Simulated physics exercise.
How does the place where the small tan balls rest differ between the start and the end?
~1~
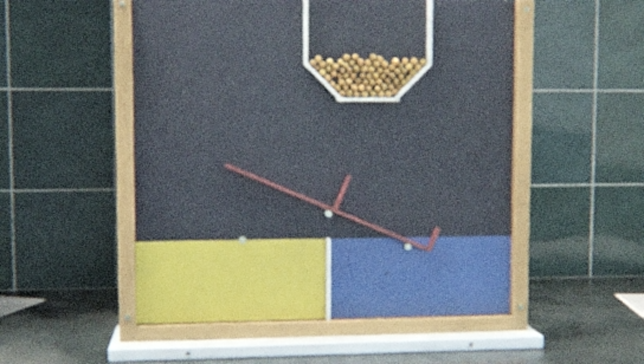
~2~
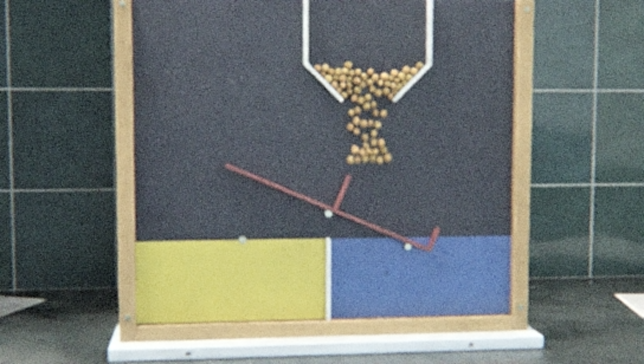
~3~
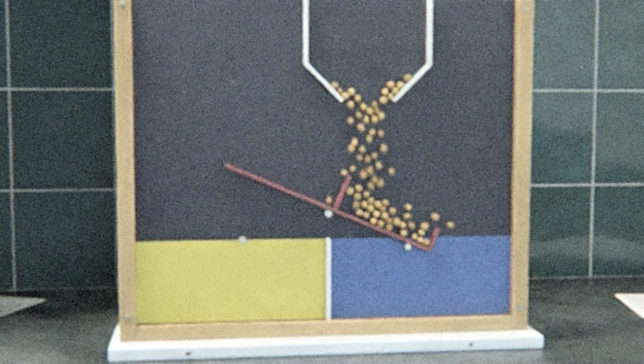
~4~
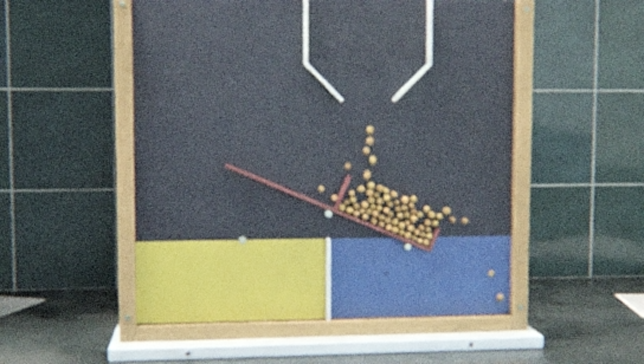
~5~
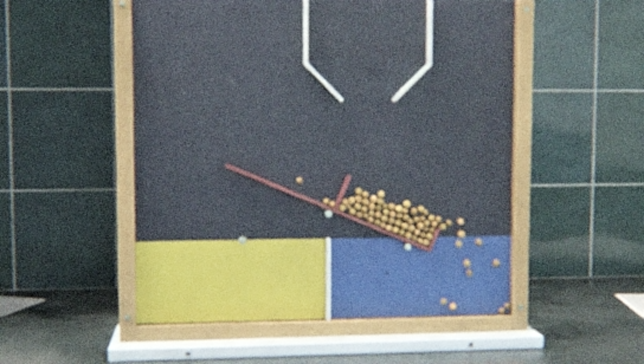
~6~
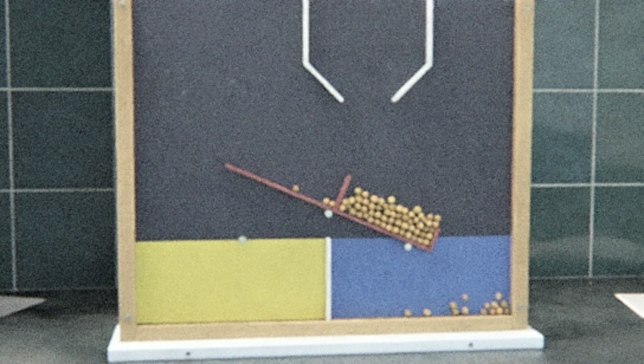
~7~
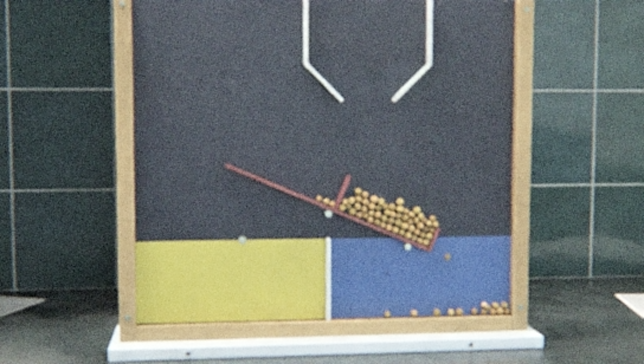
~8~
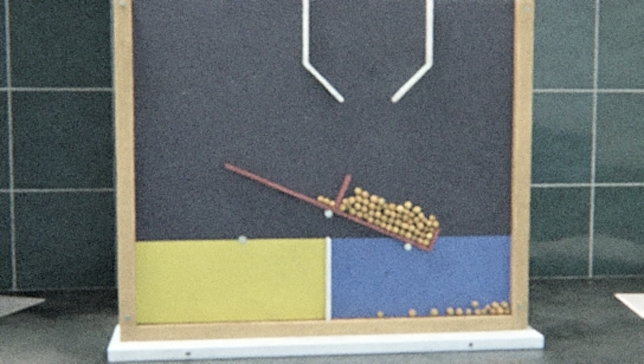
At the start the balls are all held in the hopper at the top of the case. By the end most are heaped on the lower right part of the red tray, with some on the floor of the blue bin.
Small tan balls fill a white-edged hopper at the top of a wooden-framed case with a dark back, seen from the front on a counter before green tiles. Below, a thin red tray slopes down to the right above a yellow bin on the left and a blue bin on the right. The hopper opens and the balls pour onto the lower part of the tray, which stays tilted. They heap up against its raised end, and some spill over into the blue bin. At the end most rest on the tray, some lie in the blue bin, and the yellow bin is empty.
